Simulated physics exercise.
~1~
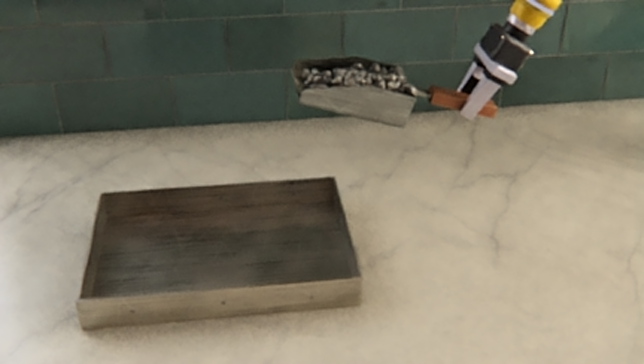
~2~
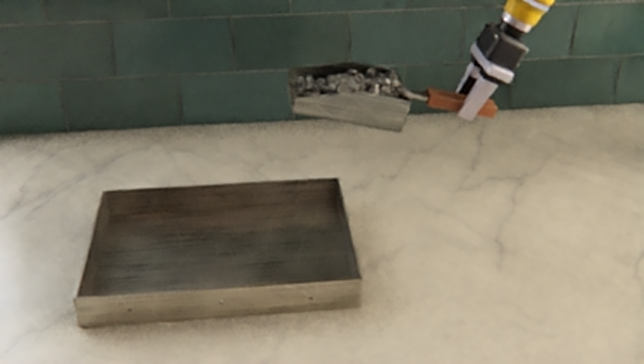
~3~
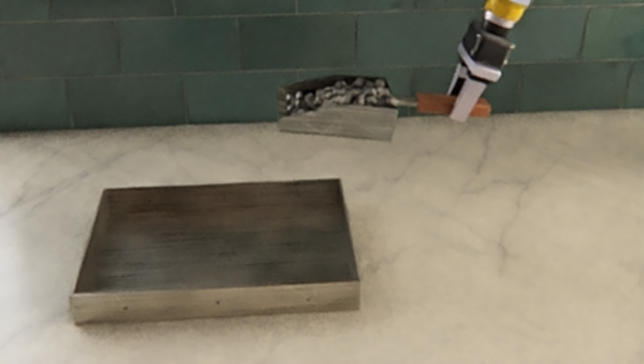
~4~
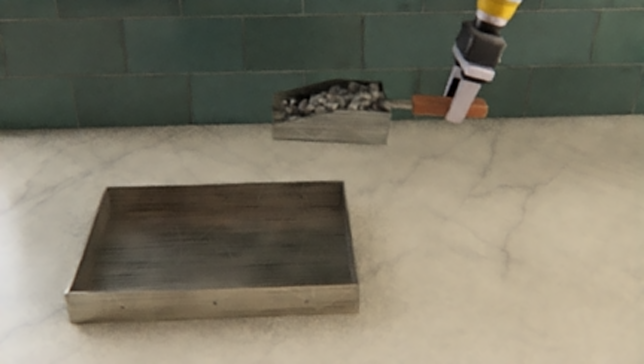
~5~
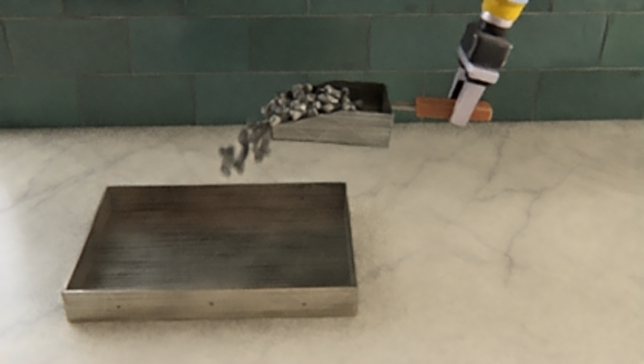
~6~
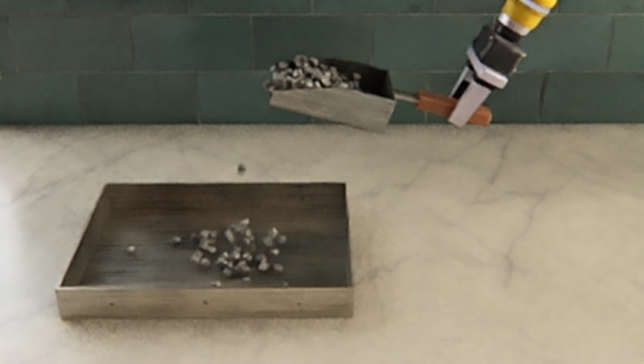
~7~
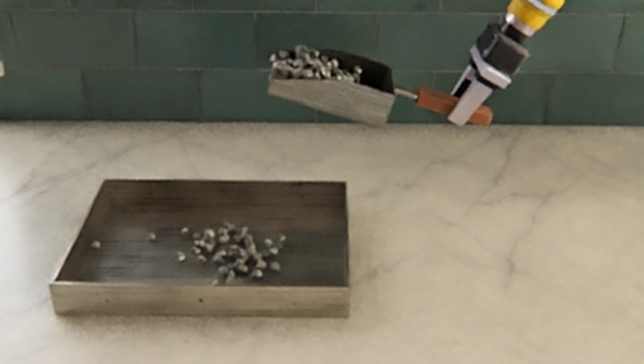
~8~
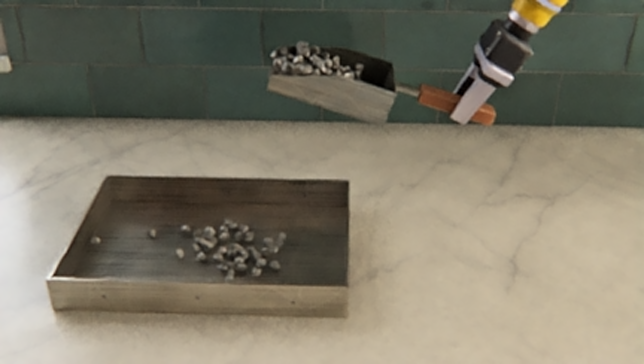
Robotic arm tipping a metal scoop of small grey pebbles, spilling some into a rectangular tray, then holding the rest raised.
